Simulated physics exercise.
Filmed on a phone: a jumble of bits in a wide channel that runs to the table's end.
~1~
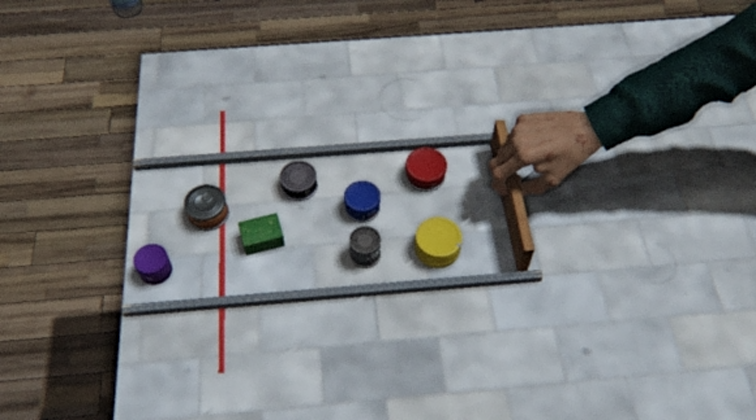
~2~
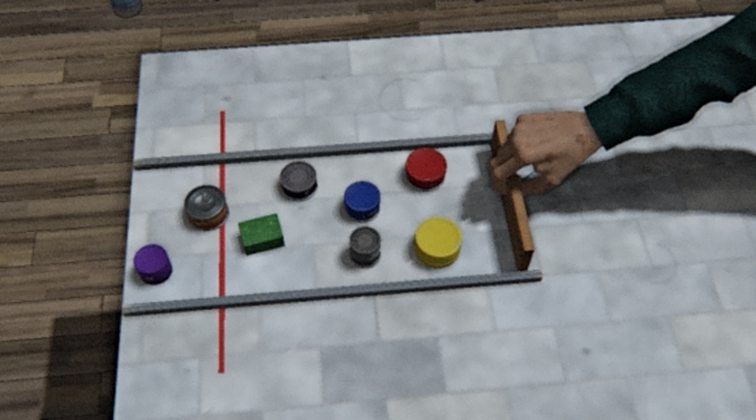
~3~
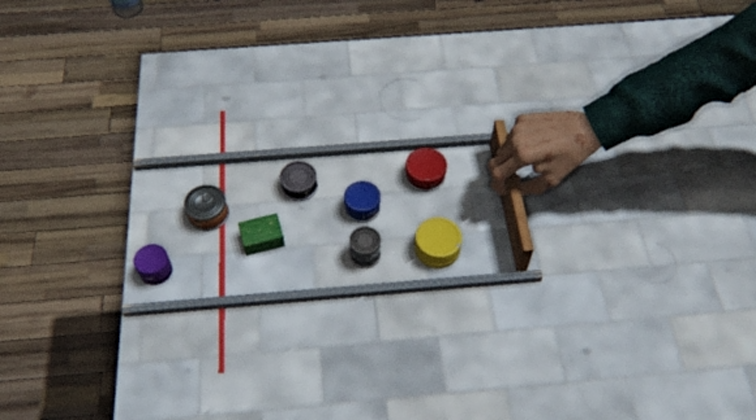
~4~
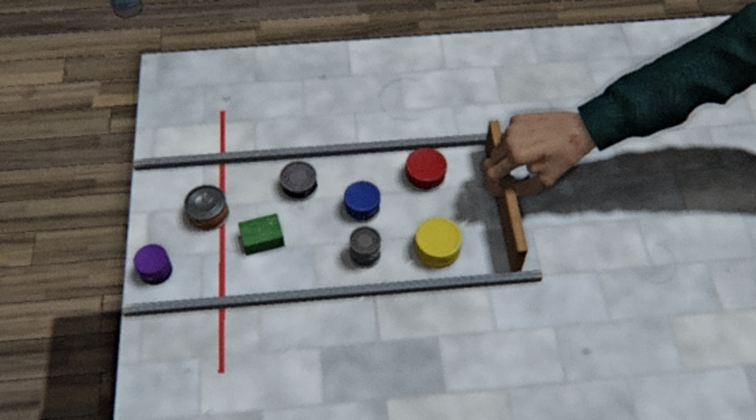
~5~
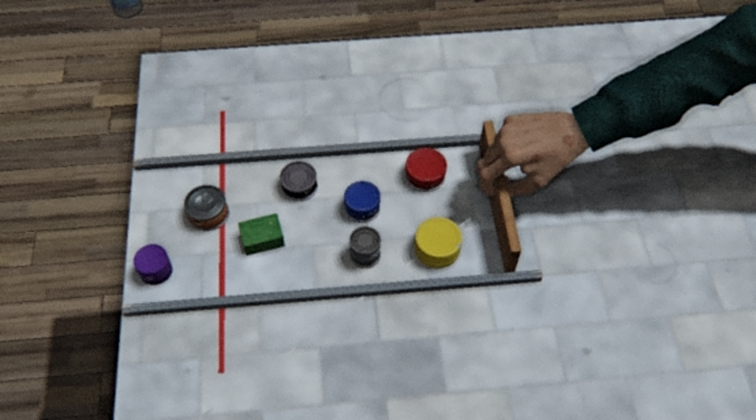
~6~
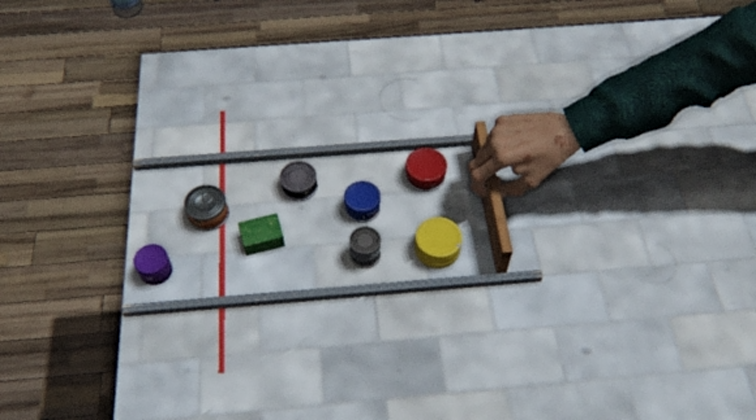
A hand in a dark green sleeve grips a wooden board across the right end of a wide channel between two grey rails, on a pale tiled tabletop seen from above. Inside sit red, yellow, blue and dark round pieces, with a green block, a grey-topped orange pot and a purple tub near a red line at left. The hand slides the board slightly left; nothing else moves.
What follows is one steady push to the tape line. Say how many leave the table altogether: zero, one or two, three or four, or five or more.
As it turns out, the number that fall off is zero.
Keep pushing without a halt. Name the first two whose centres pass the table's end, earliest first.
Earliest first: The purple tub, the black tin.
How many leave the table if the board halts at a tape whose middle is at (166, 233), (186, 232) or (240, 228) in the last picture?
The counts: 5, 2 and 0.
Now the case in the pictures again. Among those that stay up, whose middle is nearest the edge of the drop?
Foremost is the purple tub.
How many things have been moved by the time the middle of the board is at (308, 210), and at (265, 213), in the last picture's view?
By then 6, and 7.
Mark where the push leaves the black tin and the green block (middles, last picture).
First (162, 186), then (178, 244).
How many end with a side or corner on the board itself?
The number is 3.
Early on, none off yet; purple tub at rest near (153, 265); orange pot at rest near (207, 208); green block at rest near (262, 234).
Finally, the number that fall off is zero.
